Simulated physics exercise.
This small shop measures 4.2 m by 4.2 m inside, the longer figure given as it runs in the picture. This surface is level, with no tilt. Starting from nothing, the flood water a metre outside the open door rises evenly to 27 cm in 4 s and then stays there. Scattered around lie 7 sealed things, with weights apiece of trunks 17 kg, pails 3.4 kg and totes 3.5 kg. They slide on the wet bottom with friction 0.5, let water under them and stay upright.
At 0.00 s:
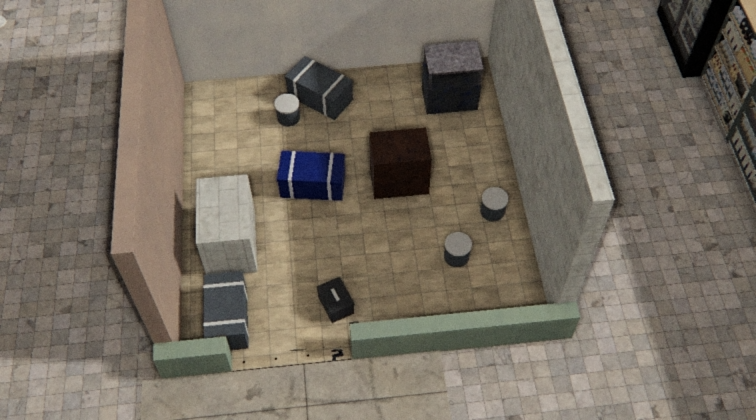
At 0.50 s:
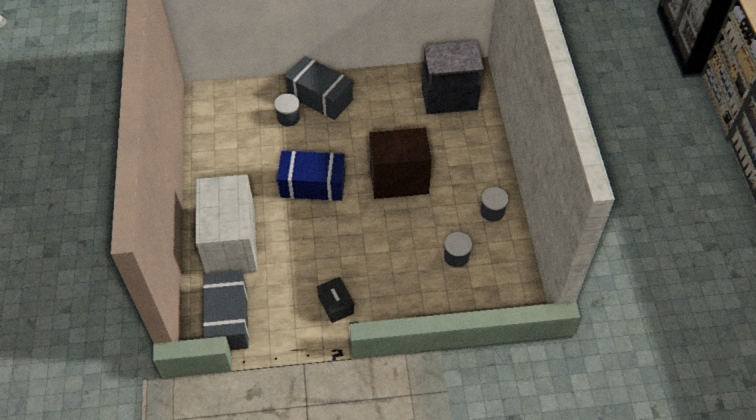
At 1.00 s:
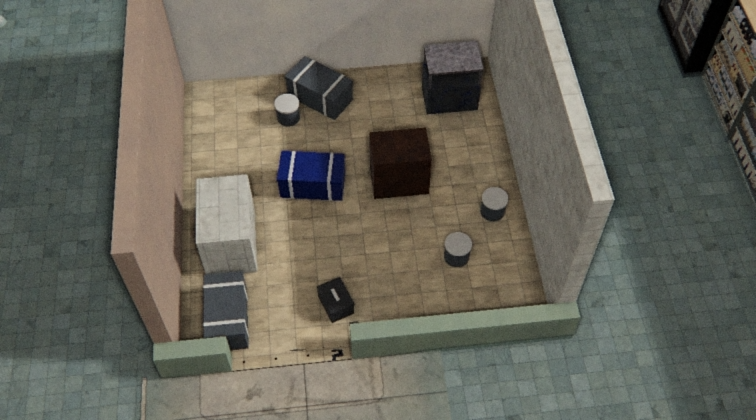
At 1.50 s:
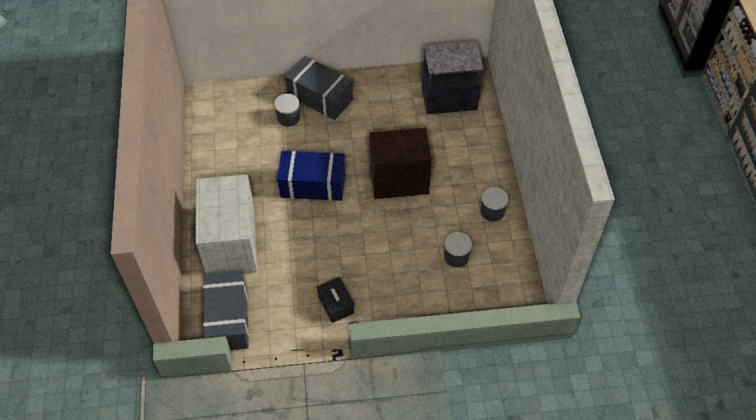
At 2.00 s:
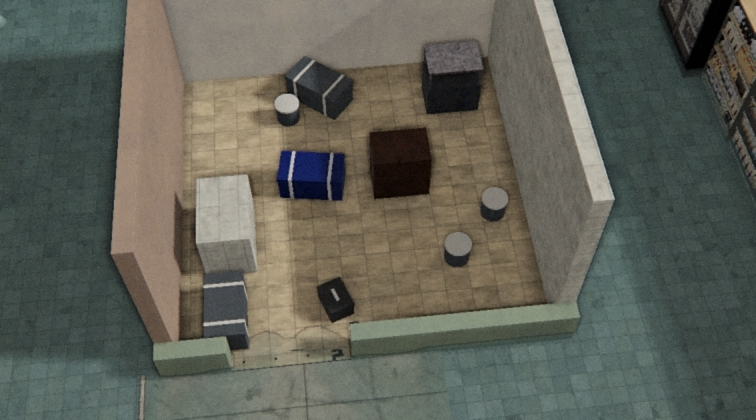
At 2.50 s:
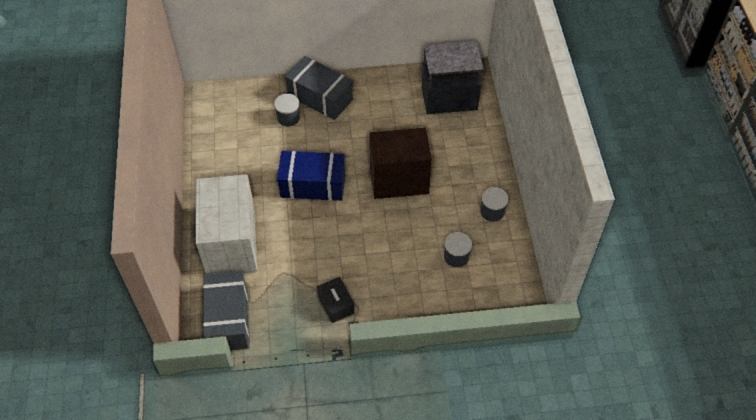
In a small open-topped shop holding trunks, boxes and pails, bluish-green water spread over the paving outside, then crept through the front doorway onto the tan floor, while none of the objects moved.
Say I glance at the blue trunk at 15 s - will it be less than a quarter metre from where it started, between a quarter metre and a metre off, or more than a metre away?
The move is big.
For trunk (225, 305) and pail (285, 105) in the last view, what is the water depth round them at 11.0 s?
15 and 15 cm.
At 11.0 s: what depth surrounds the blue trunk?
Depth approx. 14 cm.
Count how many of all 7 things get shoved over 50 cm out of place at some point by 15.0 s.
The number is 6.
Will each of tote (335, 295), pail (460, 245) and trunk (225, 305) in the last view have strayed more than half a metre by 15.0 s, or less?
Above, above, below.
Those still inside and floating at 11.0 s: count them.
I get 5.
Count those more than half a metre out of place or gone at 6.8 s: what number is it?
The number I get is 3.
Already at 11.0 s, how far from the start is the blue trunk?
Close to 140 cm.
After 3.5 s the blue trunk is near (311, 167), 0.0 m from its start, aground; 0 afloat.
After 6.8 s the blue trunk is near (356, 83), 1.4 m from its start, afloat; 4 afloat.
After 11.0 s the blue trunk is near (376, 99), 1.3 m from its start, afloat; 5 afloat.
After 15.0 s the blue trunk is near (417, 113), 1.5 m from its start, afloat; 7 afloat.
